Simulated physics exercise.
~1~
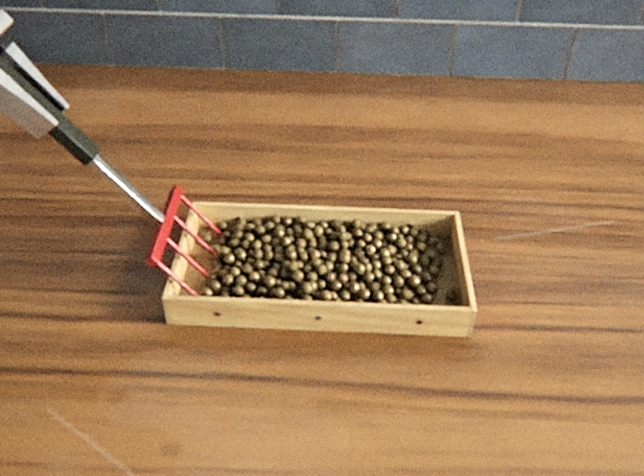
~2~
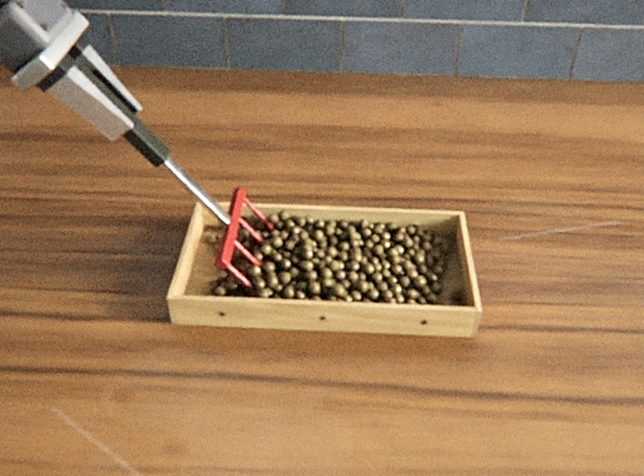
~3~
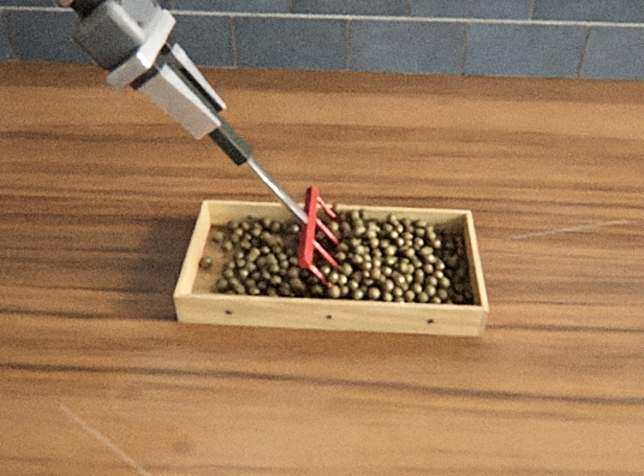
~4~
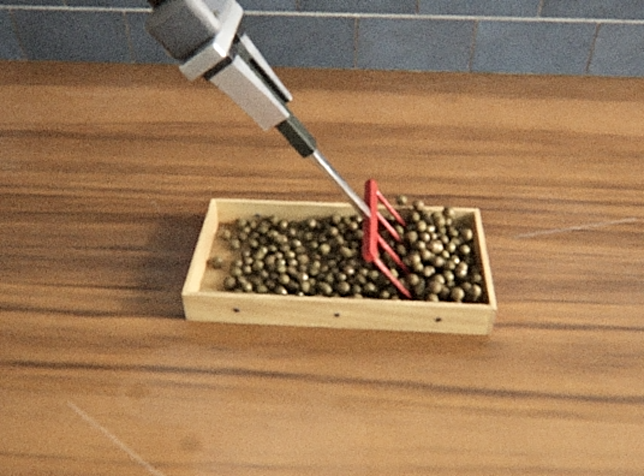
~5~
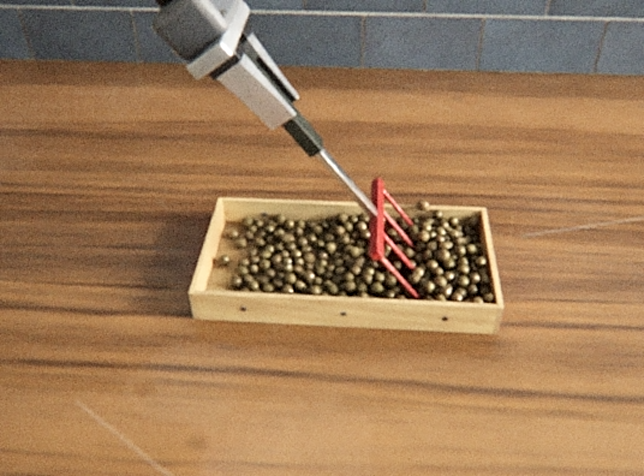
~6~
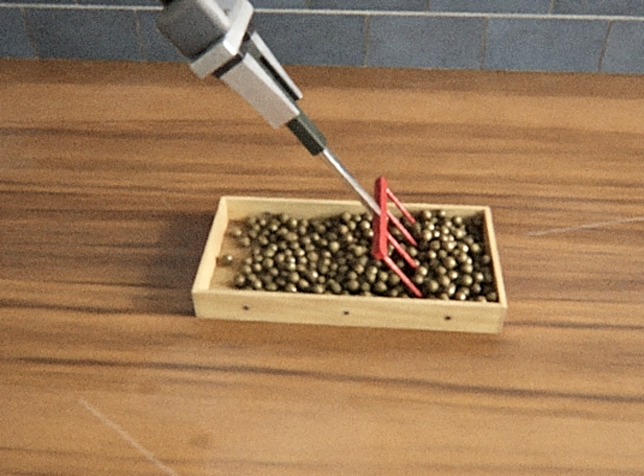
Robot arm dragging a red fork rightward through dark beads in a wooden tray, then stopping with the beads heaped right.
